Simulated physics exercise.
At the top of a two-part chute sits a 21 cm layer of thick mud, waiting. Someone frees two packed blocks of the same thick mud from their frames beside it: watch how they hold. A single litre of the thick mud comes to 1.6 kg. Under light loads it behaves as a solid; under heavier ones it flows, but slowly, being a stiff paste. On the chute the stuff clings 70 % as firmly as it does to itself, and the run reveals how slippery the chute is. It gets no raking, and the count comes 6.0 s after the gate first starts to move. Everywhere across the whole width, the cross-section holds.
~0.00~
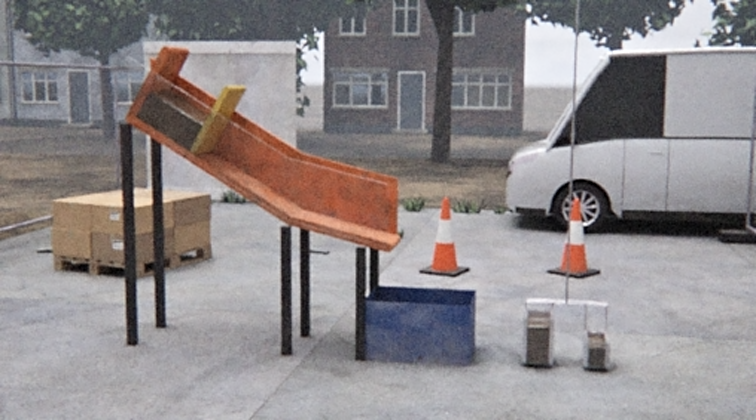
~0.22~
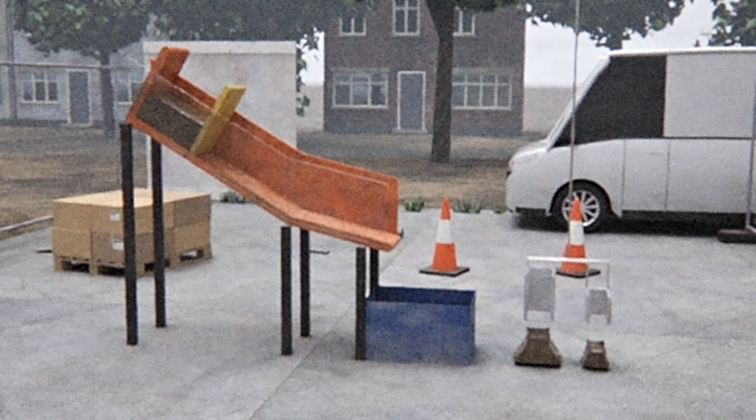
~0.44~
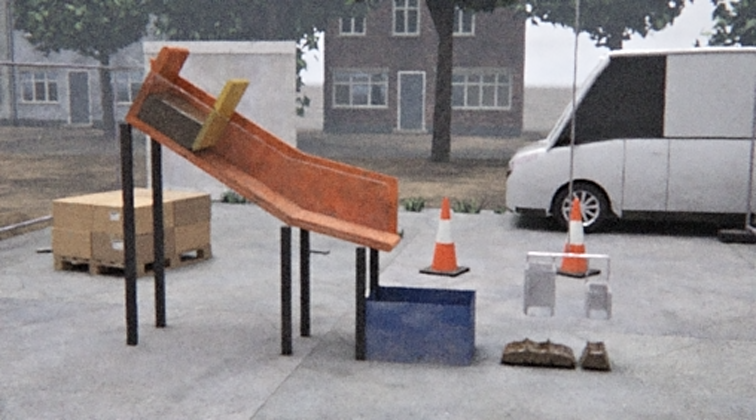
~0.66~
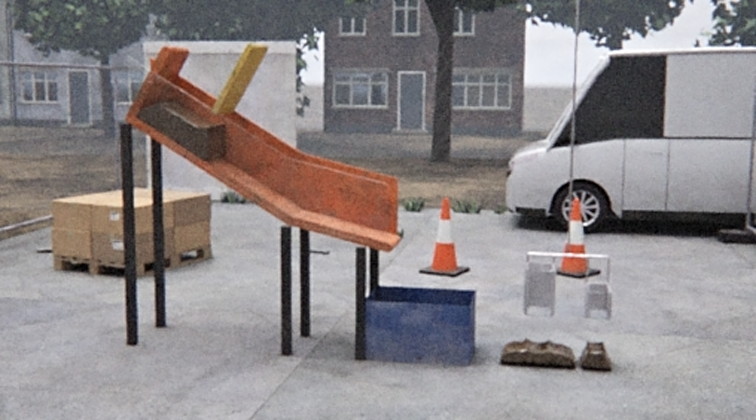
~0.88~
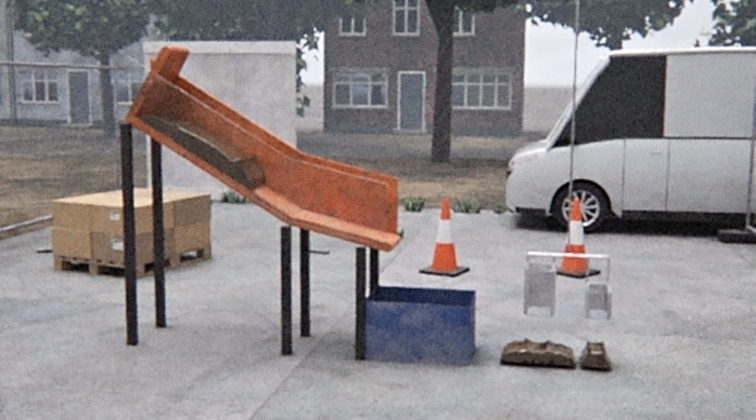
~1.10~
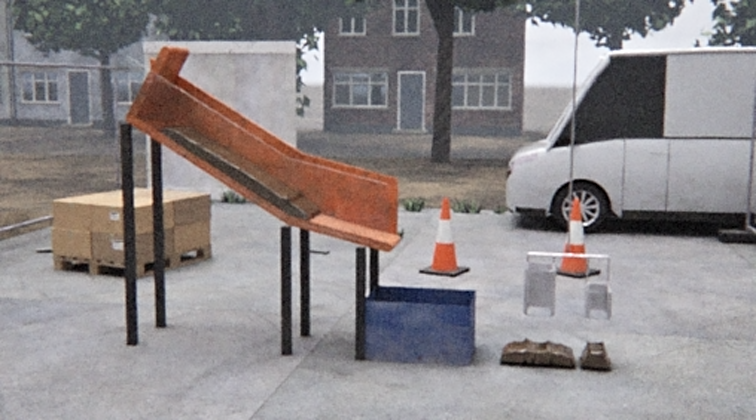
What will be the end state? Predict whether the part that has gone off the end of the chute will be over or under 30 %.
My prediction is over.
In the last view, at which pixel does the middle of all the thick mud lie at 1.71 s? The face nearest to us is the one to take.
Near (345, 228).
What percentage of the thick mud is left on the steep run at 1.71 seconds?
Share at that time: About 20 %.
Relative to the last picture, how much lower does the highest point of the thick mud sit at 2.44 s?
Around 56.0 cm.
By 1.71 s, 19 % is on the steep run, 81 % on the flatter one and 0 % past the end.
By 2.44 s, none is on the steep run, 45 % on the flatter one and 55 % past the end.
By 3.17 s, none is on the steep run, 39 % on the flatter one and 61 % past the end.
By 3.90 s, none is on the steep run, 34 % on the flatter one and 66 % past the end.
By 6.39 s, at the end, none is on the steep run, 29 % on the flatter one and 71 % past the end.
